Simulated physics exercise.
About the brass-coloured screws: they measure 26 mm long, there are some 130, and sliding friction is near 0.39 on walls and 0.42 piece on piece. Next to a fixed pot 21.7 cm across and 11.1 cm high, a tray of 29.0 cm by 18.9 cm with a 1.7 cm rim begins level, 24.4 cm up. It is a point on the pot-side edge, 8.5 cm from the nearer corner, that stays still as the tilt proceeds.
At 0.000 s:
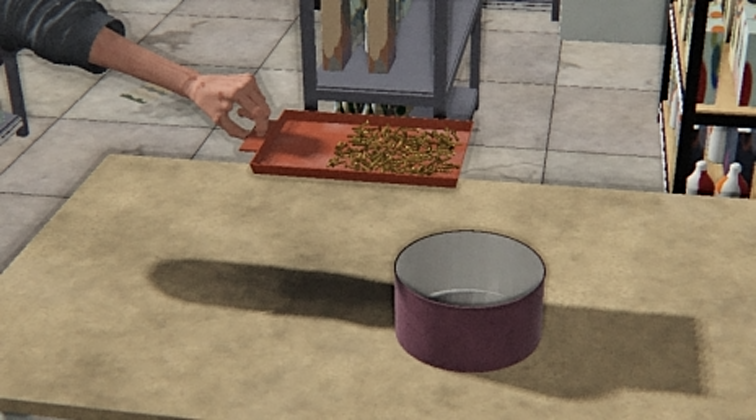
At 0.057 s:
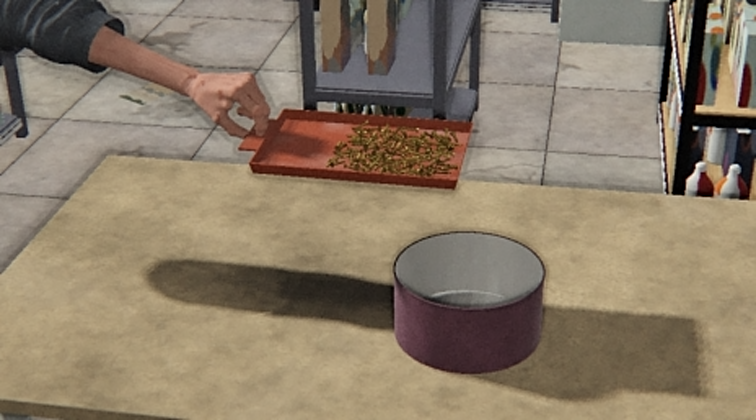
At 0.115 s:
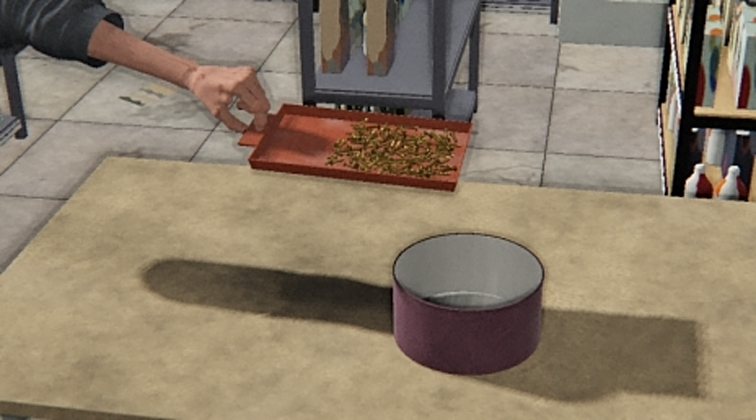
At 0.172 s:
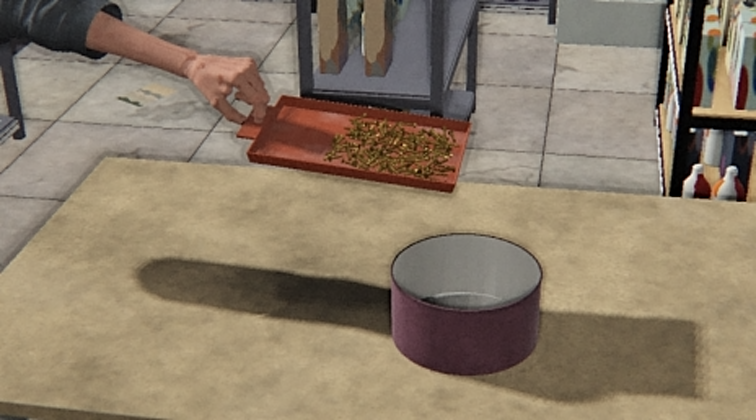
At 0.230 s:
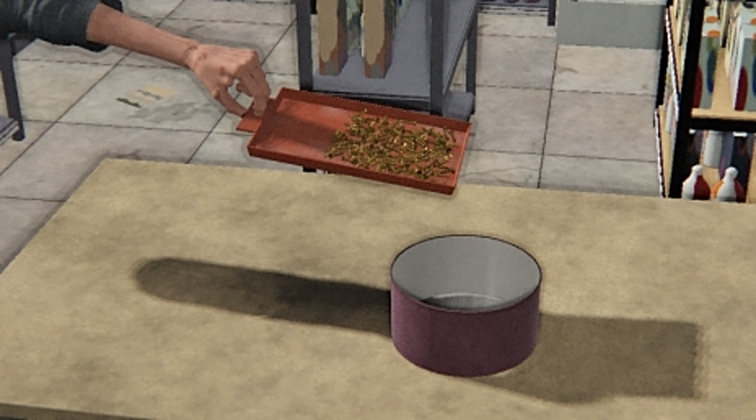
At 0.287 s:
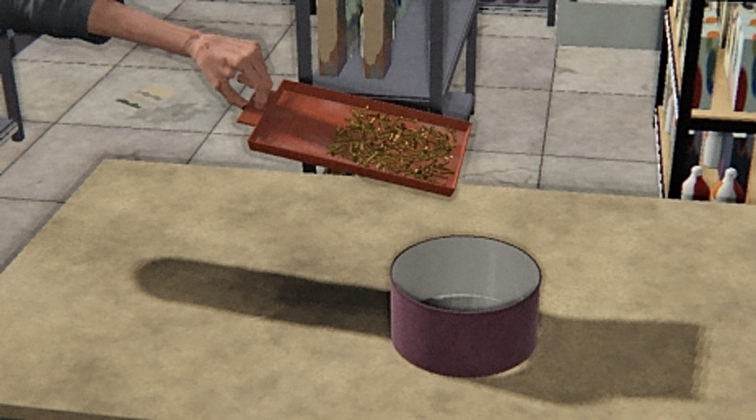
A hand held a red tray of small brass-coloured pieces beyond a purple pot on a table, then gradually tilted it a little, lowering its right side while the pieces stayed bunched together.
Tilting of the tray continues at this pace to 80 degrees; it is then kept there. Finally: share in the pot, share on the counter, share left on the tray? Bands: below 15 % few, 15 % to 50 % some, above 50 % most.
Result: Pot: Most, counter: Few, left on the tray: Few.
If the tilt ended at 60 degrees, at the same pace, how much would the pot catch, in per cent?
It would be near 35 per cent.
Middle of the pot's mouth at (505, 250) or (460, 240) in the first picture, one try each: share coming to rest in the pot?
I'd say some 90 per cent for the first and some 85 per cent for the second.
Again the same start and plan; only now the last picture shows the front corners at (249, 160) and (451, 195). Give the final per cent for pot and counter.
In the pot: 85 per cent; on the counter: 10 per cent.
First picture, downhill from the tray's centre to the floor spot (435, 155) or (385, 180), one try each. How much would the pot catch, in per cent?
I'd put it at about 50 per cent for the first tilt and about 95 per cent for the second.
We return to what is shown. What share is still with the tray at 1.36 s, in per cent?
80 %, give or take.
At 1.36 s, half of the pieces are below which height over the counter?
Median height: Approx. 26 cm.
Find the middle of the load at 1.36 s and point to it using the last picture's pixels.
I'd put it close to (453, 177).
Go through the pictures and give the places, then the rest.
Tray tilt 0 degrees, front corners at (253, 163) and (455, 177); middle of the pieces at (397, 150); pot at (470, 267), in the first picture.
Tray tilt 1 degrees, front corners at (253, 162) and (455, 178); middle of the pieces at (396, 150), in the second picture.
Tray tilt 3 degrees, front corners at (252, 158) and (454, 181); middle of the pieces at (396, 150), in the third picture.
Tray tilt 6 degrees, front corners at (250, 151) and (453, 182), lowest corner right front; middle of the pieces at (394, 148), in the fourth picture.
Tray tilt 9 degrees, front corners at (251, 145) and (453, 185), lowest corner right front; middle of the pieces at (394, 146), in the fifth picture.
Tray tilt 11 degrees, front corners at (251, 139) and (453, 187), lowest corner right front; middle of the pieces at (395, 144); pot at (465, 272). The tray's pace is about 50 degrees a second, in the sixth picture.
Then, at 0.93 s, tilt 44 degrees; the tray holds 100 %, the pot 0 %.
After 1.36 s, tilt 65 degrees; the tray holds 80 %, the pot 0 %.
Then, at 1.86 s, tilt 80 degrees; the tray holds 15 %, the pot 75 %.
At rest (3.4 s), pot 95 %, counter 0 %, tray 0 %.
